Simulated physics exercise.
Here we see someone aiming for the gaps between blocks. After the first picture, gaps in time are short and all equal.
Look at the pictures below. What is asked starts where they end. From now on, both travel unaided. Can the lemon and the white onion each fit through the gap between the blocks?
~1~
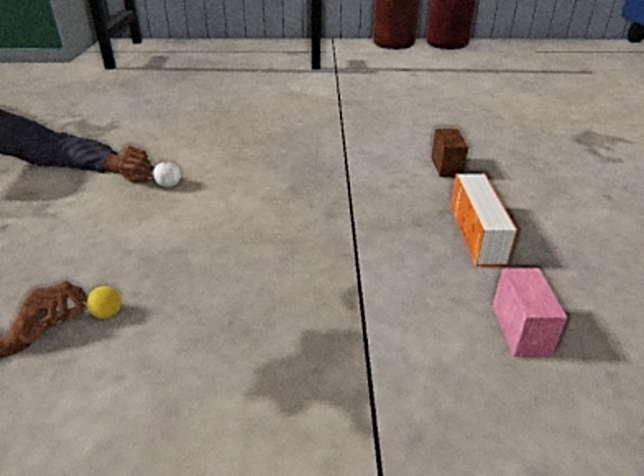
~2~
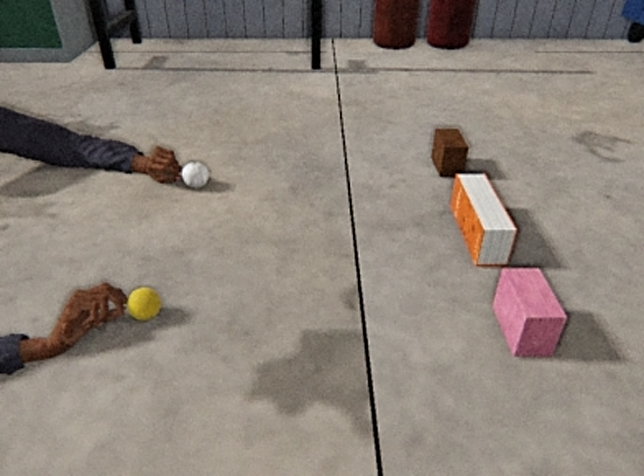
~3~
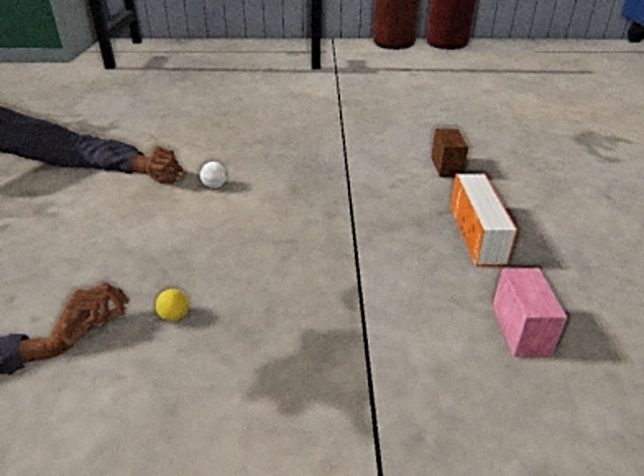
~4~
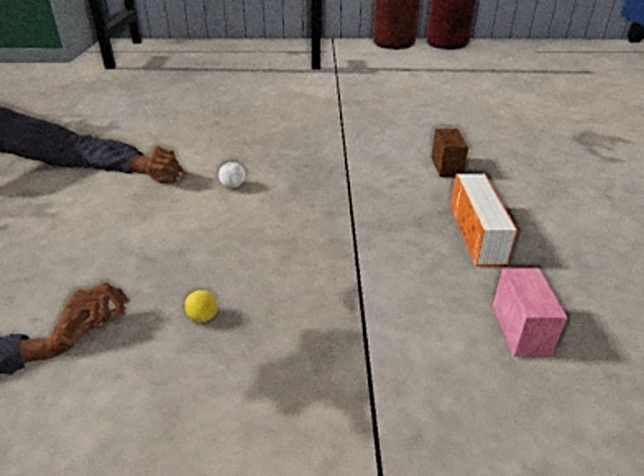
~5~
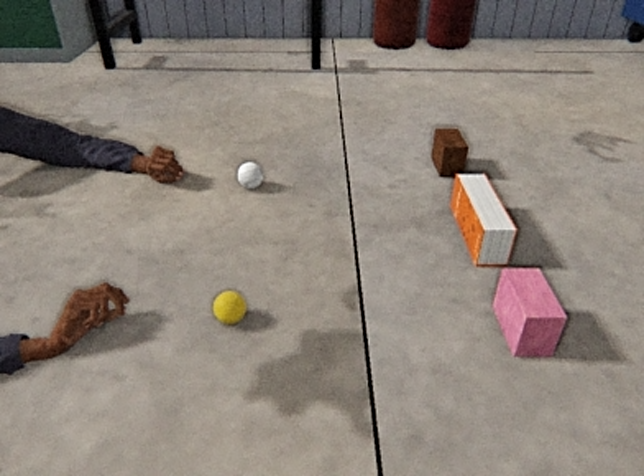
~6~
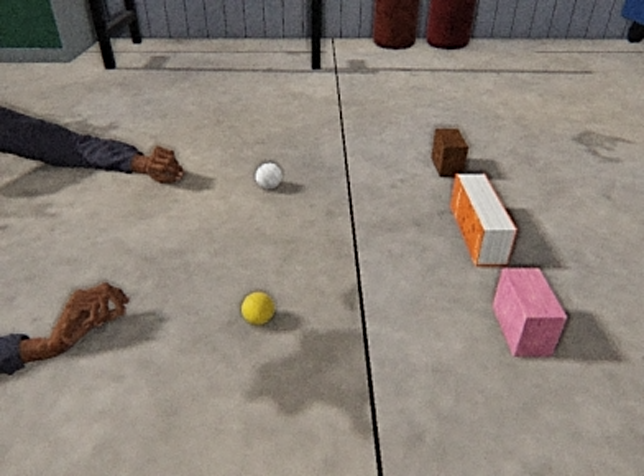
Lemon: No; white onion: Yes.
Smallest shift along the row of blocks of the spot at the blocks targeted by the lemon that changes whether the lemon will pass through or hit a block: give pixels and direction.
Shift: 32 px, direction up.
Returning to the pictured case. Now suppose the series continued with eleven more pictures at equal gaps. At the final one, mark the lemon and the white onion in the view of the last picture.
Lemon: (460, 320); white onion: (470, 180).
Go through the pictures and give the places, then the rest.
Lemon (104, 302) under the hand; white onion (167, 174) under the hand; orange book (480, 217), in the first picture.
Lemon (144, 304); white onion (196, 175), in the second picture.
Lemon (173, 306); white onion (214, 175), in the third picture.
Lemon (201, 306); white onion (232, 175), in the fourth picture.
Lemon (230, 308); white onion (251, 176), in the fifth picture.
Lemon (259, 309); white onion (269, 176); brown brick (449, 152), in the sixth picture.
Then, 0.58 s later than the last frame, lemon coming back near (438, 325); white onion heading on near (529, 180).
When it is over, the lemon bounces off; the white onion rolls through.
